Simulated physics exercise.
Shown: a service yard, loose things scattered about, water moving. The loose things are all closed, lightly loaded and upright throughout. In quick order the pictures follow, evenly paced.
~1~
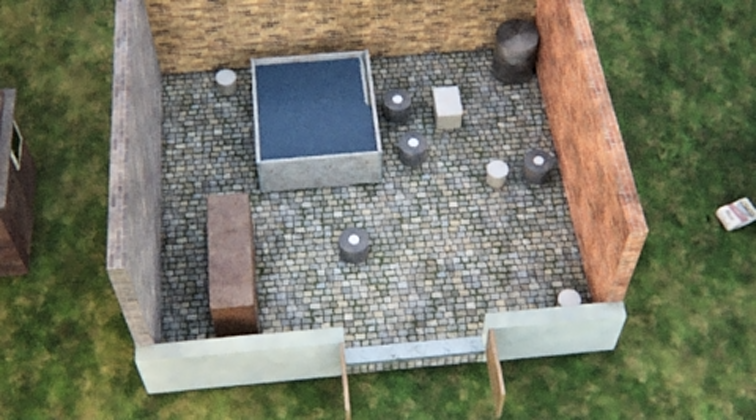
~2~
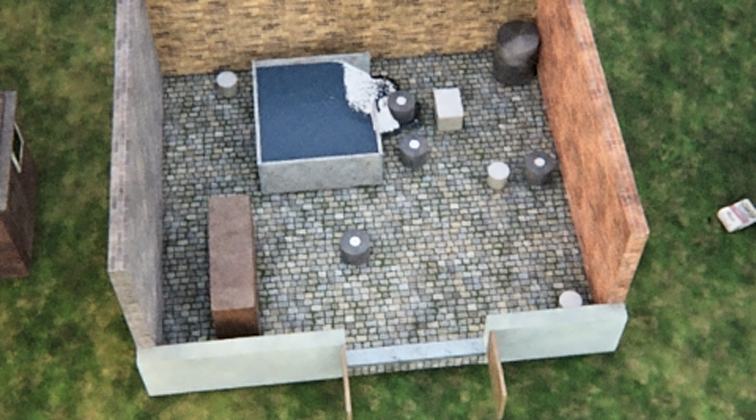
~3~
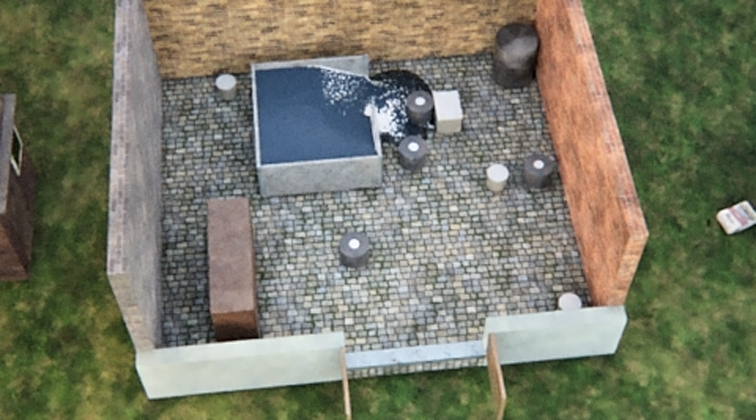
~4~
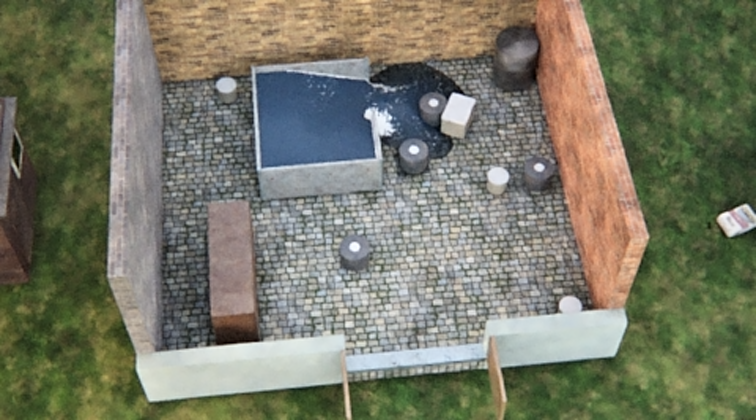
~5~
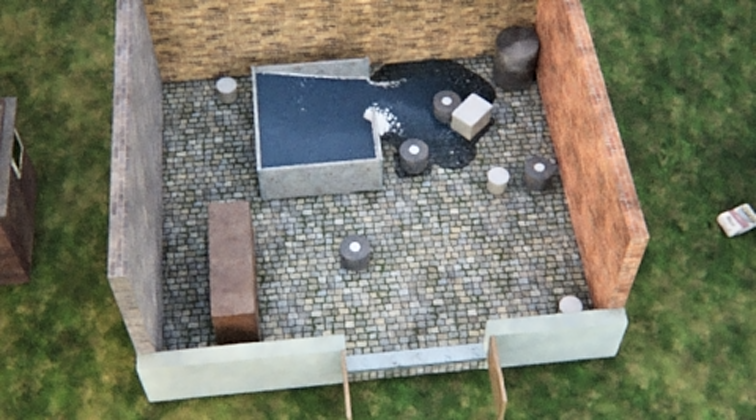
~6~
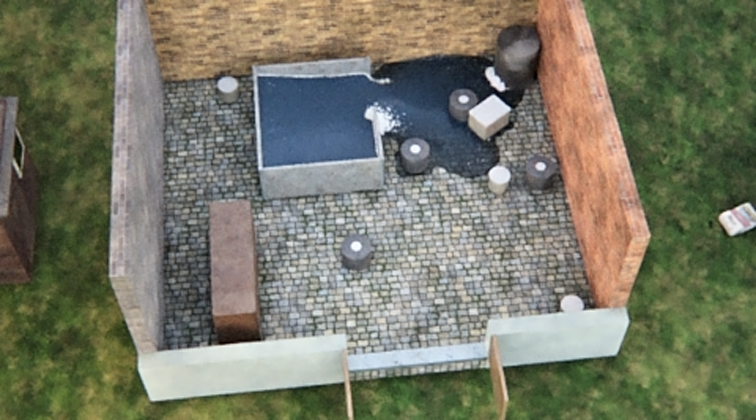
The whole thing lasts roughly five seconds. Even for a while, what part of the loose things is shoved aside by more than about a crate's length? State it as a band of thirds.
The things swept well aside make up a third to two thirds.
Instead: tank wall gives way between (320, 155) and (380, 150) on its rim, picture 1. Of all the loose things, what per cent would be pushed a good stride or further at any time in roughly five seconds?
Near 40 in a hundred.
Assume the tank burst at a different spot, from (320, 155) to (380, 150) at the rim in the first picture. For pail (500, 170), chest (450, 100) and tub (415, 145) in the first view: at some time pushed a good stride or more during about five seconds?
Taking them in order, less than that, less than that, less than that.
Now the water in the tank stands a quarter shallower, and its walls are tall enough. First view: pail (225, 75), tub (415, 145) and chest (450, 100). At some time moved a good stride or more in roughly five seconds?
Order as given: Not past it; not past it; displaced that much.
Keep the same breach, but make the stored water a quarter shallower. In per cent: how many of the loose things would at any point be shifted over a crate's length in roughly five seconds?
My figure is 60 percent.
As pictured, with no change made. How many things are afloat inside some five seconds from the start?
Exactly 1.
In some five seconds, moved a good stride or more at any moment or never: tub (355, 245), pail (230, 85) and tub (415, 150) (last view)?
One after the other: Not that far, not that far, under that.
A moment on, 2 of 8 are well off their spots; 0 afloat.
Next, 3 of 8 are well off their spots; 1 afloat.
Later, 4 of 8 are well off their spots; 4 afloat.
In the end, 5 of 8 are well off their spots, and 5 have been at some point; 1 afloat.
